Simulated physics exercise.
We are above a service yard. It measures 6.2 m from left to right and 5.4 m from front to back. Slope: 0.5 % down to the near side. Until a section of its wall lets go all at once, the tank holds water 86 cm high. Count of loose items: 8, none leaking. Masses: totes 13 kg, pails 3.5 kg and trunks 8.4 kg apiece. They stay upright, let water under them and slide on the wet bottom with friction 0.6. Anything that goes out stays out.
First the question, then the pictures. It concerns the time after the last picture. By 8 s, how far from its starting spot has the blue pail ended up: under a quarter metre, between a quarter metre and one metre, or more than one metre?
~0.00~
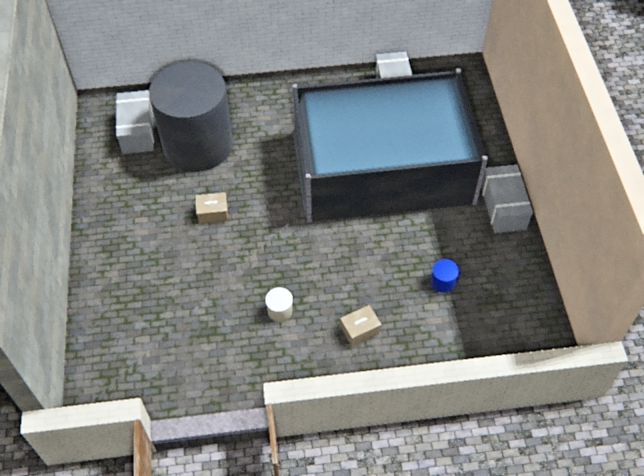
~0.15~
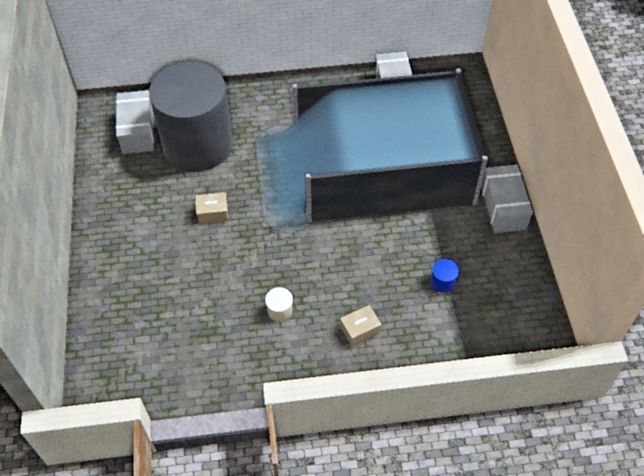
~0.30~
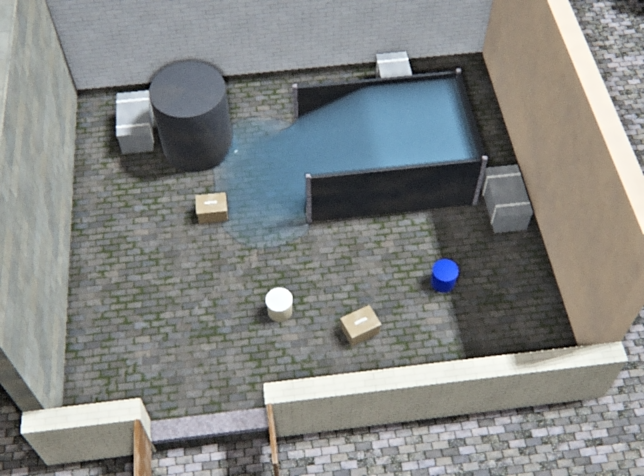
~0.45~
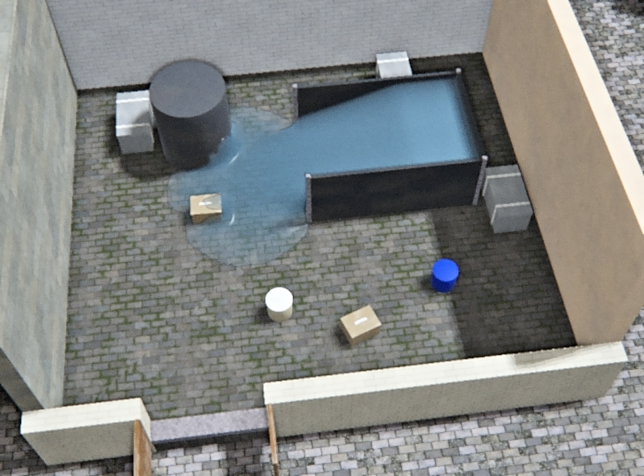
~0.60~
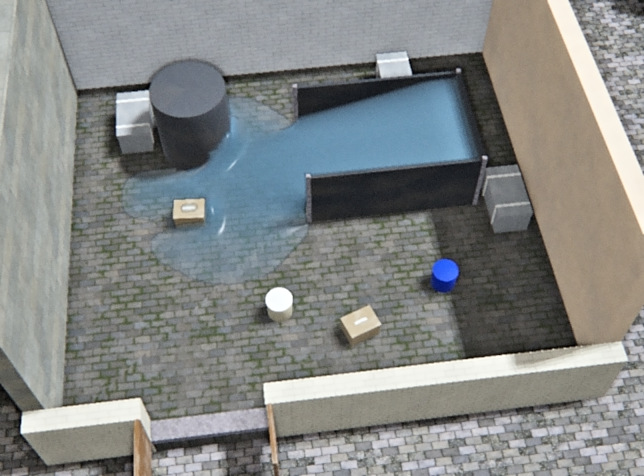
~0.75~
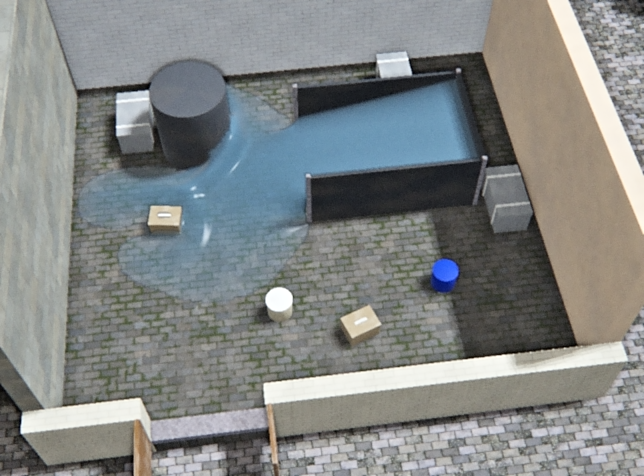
It'll be somewhat displaced.
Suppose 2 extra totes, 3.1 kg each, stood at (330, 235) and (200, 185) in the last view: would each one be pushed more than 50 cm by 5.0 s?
As asked, in order: Shy of the mark; clear of the mark.
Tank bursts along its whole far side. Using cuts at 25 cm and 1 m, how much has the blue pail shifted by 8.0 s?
After that, the blue pail hardly moves.
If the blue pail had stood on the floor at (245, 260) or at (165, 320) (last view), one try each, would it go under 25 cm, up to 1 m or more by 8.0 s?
At the first spot it winds up far off; at the second it winds up far off.
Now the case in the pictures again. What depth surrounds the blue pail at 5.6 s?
Roughly 1 cm at that moment.
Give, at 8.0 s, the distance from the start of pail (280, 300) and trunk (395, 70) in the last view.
Taking them in turn, the shifts are 100 cm and 200 cm.
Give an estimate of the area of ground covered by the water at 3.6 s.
About 26 m2 is covered.
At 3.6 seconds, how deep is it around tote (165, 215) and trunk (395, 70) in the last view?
Around 8 cm and 5 cm.
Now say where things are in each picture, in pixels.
In the first frame, the blue pail at (445, 270), on the bottom; 3.3 m2 under water; 0 of 8 have shifted.
In the second frame, the blue pail at (445, 270) rests on the ground; 4.3 m2 under water; 0 of 8 have shifted.
In the third frame, the blue pail at (445, 270) rests on the ground; 5.6 m2 under water; 0 of 8 have shifted.
In the fourth frame, the blue pail at (445, 270) rests on the ground; 6.7 m2 under water; 1 of 8 have shifted.
In the fifth frame, the blue pail at (445, 270), on the bottom; 8.2 m2 under water; 1 of 8 have shifted.
In the sixth frame, the blue pail at (445, 270) rests on the ground; water covers 9.9 m2; 1 of 8 have shifted.
After 1.6 s the blue pail is near (445, 270), 0.0 m from its start, aground; 0 of 8 are out; 1 afloat.
After 3.6 s the blue pail is near (445, 270), 0.0 m from its start, aground; 0 of 8 are out; 2 afloat.
After 5.6 s the blue pail is near (445, 270), 0.0 m from its start, aground; 0 of 8 are out; 3 afloat.
After 8.0 s the blue pail is near (447, 297), 0.4 m from its start, afloat; 0 of 8 are out; 5 afloat.
